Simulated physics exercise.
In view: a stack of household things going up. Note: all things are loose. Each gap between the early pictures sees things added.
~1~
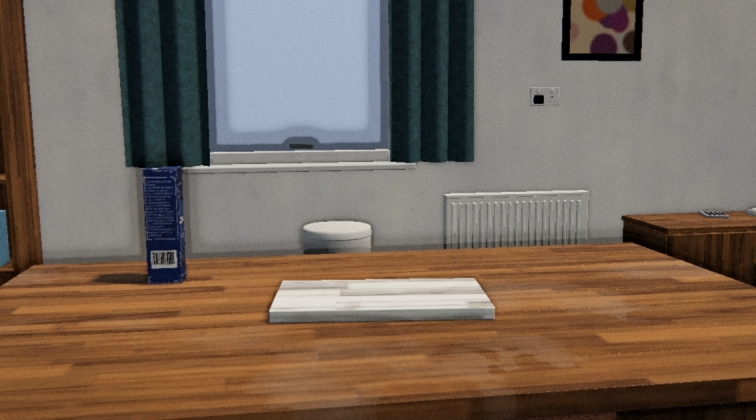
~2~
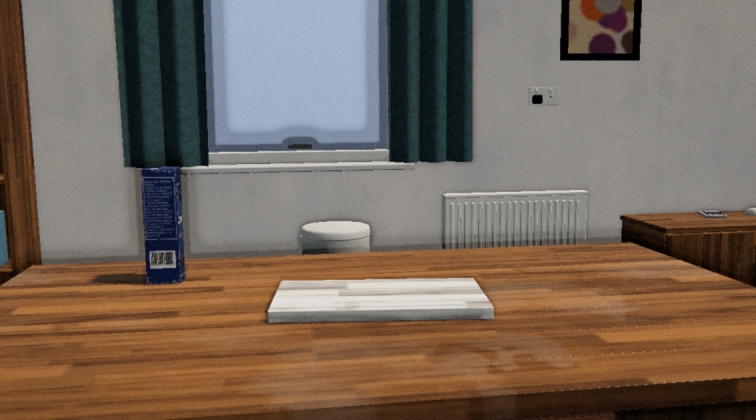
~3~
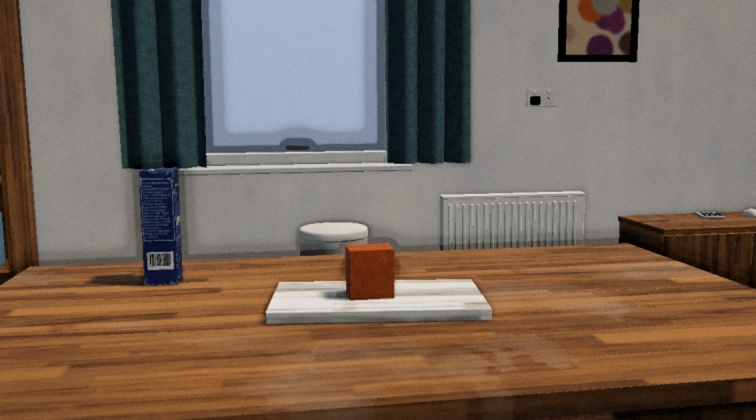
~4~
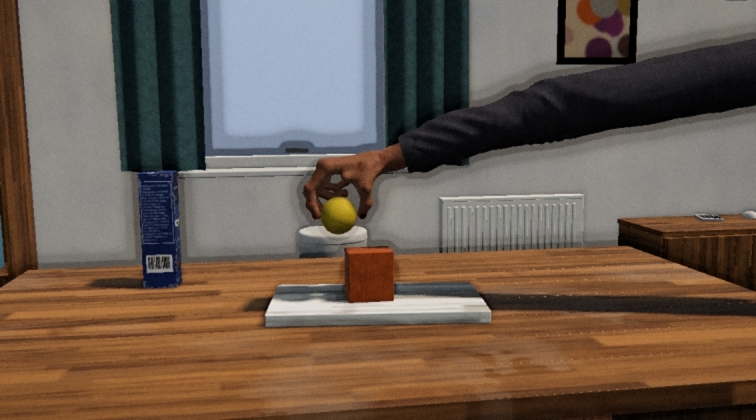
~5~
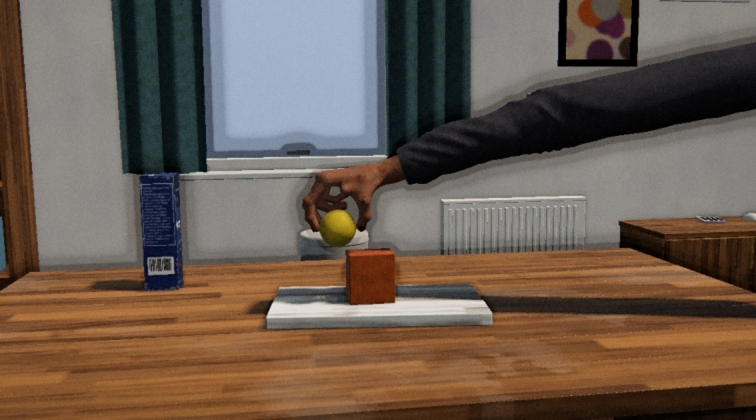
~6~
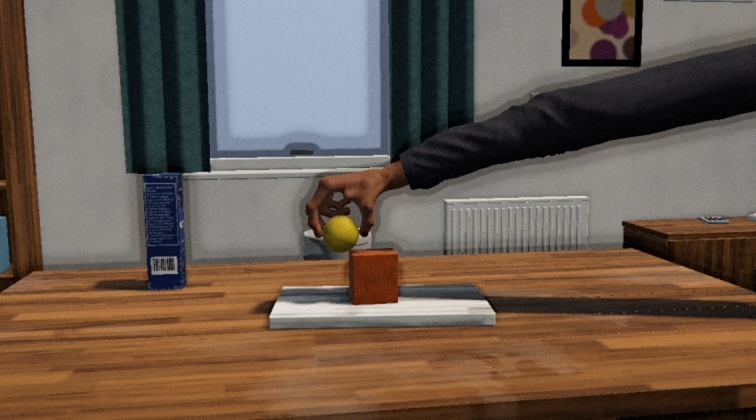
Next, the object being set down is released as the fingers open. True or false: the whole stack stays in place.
False.
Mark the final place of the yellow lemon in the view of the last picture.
Near (317, 285).
Then, 0.30 s later than the last frame, yellow lemon now fallen.
Then, 1.80 s later than the last frame, nothing new.
When it is over, fallen, yellow lemon; the other 3 as before. End places, in pixels of the last picture, yellow lemon near (318, 285). The pile comes apart.
